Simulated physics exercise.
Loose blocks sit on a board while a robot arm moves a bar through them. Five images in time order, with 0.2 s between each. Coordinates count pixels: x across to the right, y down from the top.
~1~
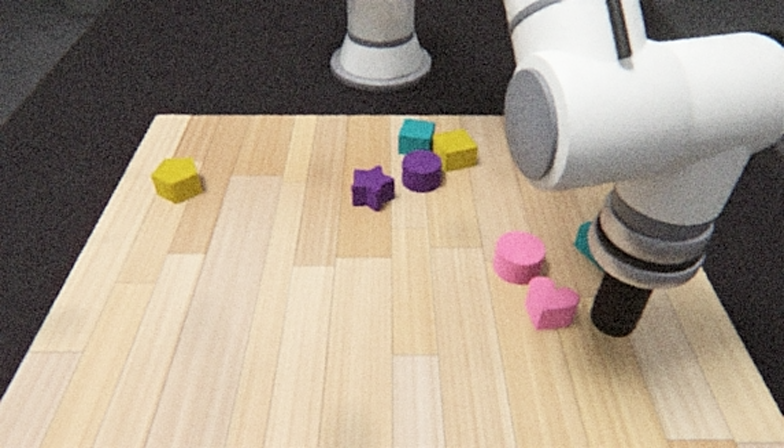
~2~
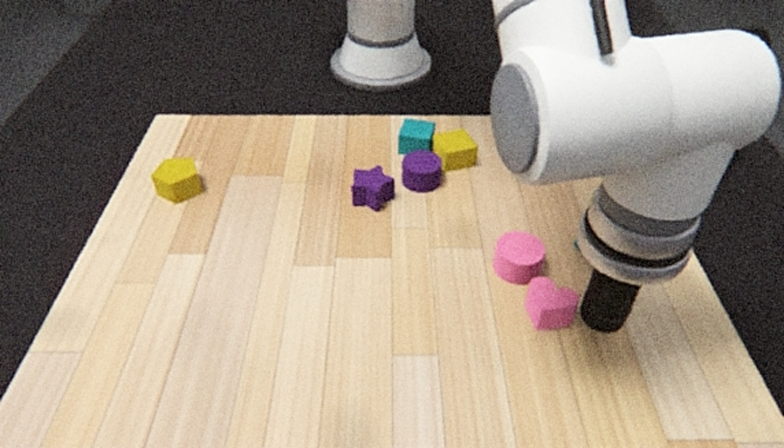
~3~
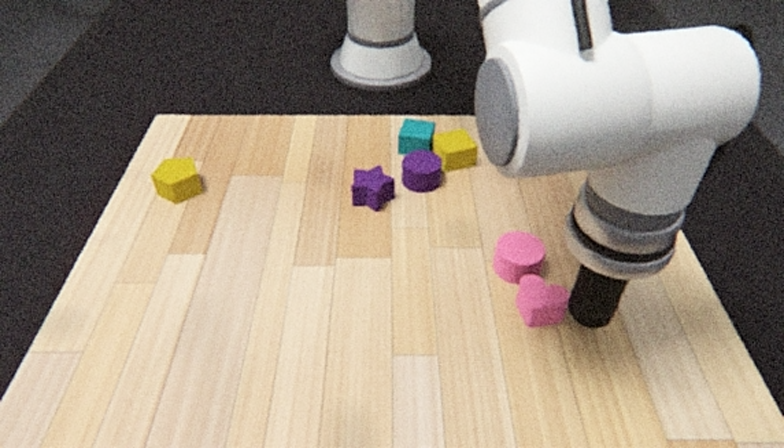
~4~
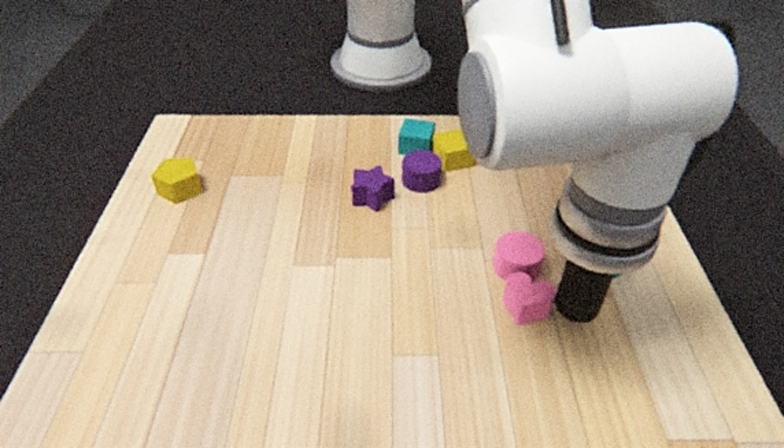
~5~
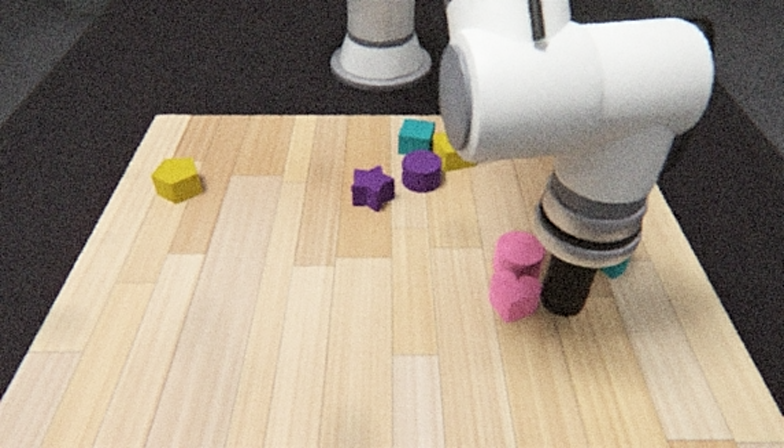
A white robot arm holding a dark bar reaches over the right side of a pale wooden board, seen from above at an angle by a still camera. A yellow block sits at left, purple, teal and yellow blocks cluster near the top, and a pink disc and heart lie at right. The bar slides left, meets the heart and pushes it left below the unmoving disc.
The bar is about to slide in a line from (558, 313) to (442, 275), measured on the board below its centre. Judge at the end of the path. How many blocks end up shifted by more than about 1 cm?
Going by the path, one block will move.
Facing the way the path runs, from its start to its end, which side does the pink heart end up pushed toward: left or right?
That's a shift to the left.
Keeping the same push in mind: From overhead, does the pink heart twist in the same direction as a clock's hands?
No - that is not the case.
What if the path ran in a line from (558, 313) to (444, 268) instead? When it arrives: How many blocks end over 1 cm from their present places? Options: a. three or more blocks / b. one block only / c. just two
My pick is c.
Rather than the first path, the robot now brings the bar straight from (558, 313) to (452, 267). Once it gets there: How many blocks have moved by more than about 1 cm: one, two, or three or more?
It looks like two blocks will be pushed more than about 1 cm.
What follows on the original path. One third of the way, bar at (520, 289); pink heart at (475, 278), turned 20° anticlockwise.
Two thirds of the way, bar at (480, 277); pink heart at (441, 277), turned 55° anticlockwise.
At the end, bar at (443, 263); pink heart at (418, 275), turned 110° anticlockwise; pink disc not moved.
